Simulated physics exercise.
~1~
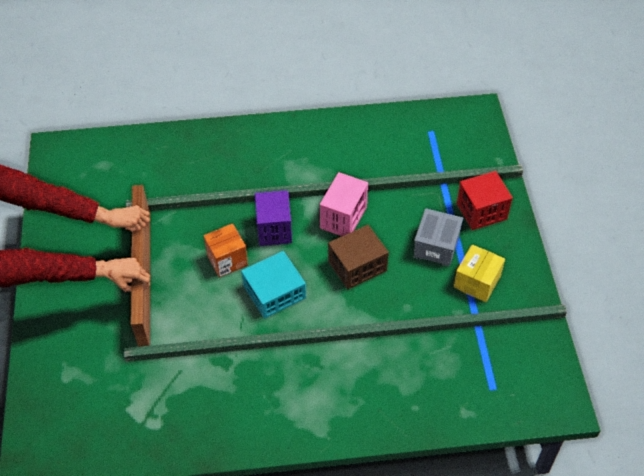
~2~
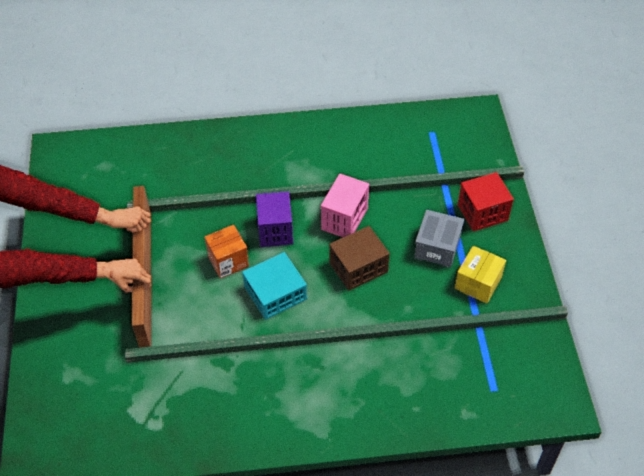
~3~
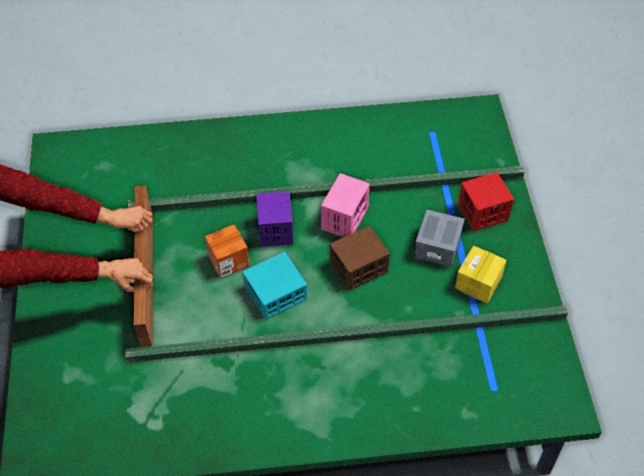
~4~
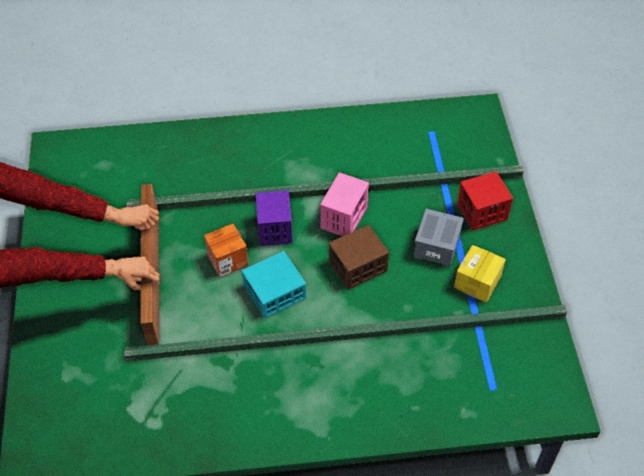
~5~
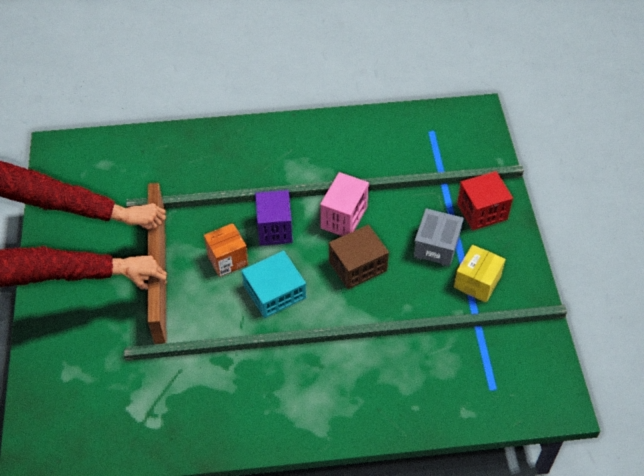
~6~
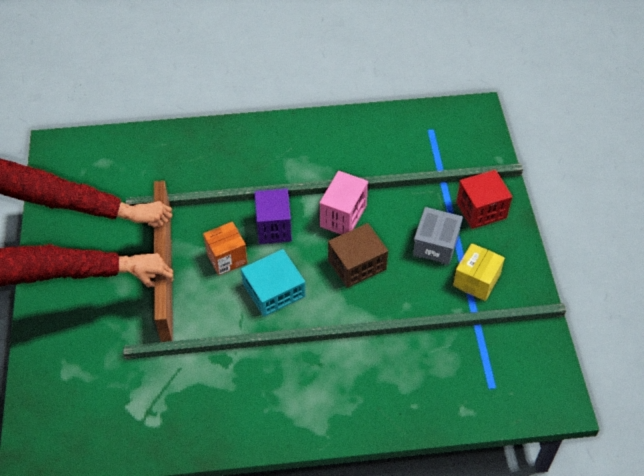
A green tabletop with pale smudges stands on a light grey floor, seen from above at a slant by a nearly still camera. Between two rails sit orange, purple, turquoise, pink and brown blocks, with grey, yellow and red ones near a blue line at right. Two red-sleeved arms hold a wooden plank at left, still at first, then push it slightly rightward, while the blocks stay put.
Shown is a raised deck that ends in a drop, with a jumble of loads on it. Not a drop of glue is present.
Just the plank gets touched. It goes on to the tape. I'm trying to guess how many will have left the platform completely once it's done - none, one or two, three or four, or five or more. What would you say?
I would say one or two leave it.
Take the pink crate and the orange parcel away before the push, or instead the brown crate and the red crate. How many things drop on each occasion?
1, then 0.
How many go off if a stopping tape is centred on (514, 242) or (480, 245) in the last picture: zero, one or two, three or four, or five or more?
5 or more; 3 or 4.
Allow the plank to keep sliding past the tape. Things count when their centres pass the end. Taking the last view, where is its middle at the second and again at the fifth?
I'd put it close to (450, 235) and later close to (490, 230).
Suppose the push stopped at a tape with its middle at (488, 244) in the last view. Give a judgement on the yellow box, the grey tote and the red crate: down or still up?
Looking at each in turn, the yellow box is gone, the grey tote is gone, and the red crate is gone.
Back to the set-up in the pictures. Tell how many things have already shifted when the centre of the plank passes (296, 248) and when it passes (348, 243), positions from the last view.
By then 5, and later 6.
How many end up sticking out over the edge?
That'd be 0.
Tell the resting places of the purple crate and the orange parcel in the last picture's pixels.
Listed as asked: First (467, 199), and then (475, 230).
A little later, none off yet; red crate at rest near (484, 199); yellow box at rest near (479, 272); grey tote at rest near (437, 236).
Next, none off yet; red crate at rest near (484, 199); yellow box at rest near (479, 272); grey tote shifted a little near (443, 236).
Later still, none off yet; red crate moving near (486, 197); yellow box shifted a little near (491, 276); grey tote shifted about its own width near (497, 237).
When it is over, the number that fall off is one or two; down, grey tote and red crate.
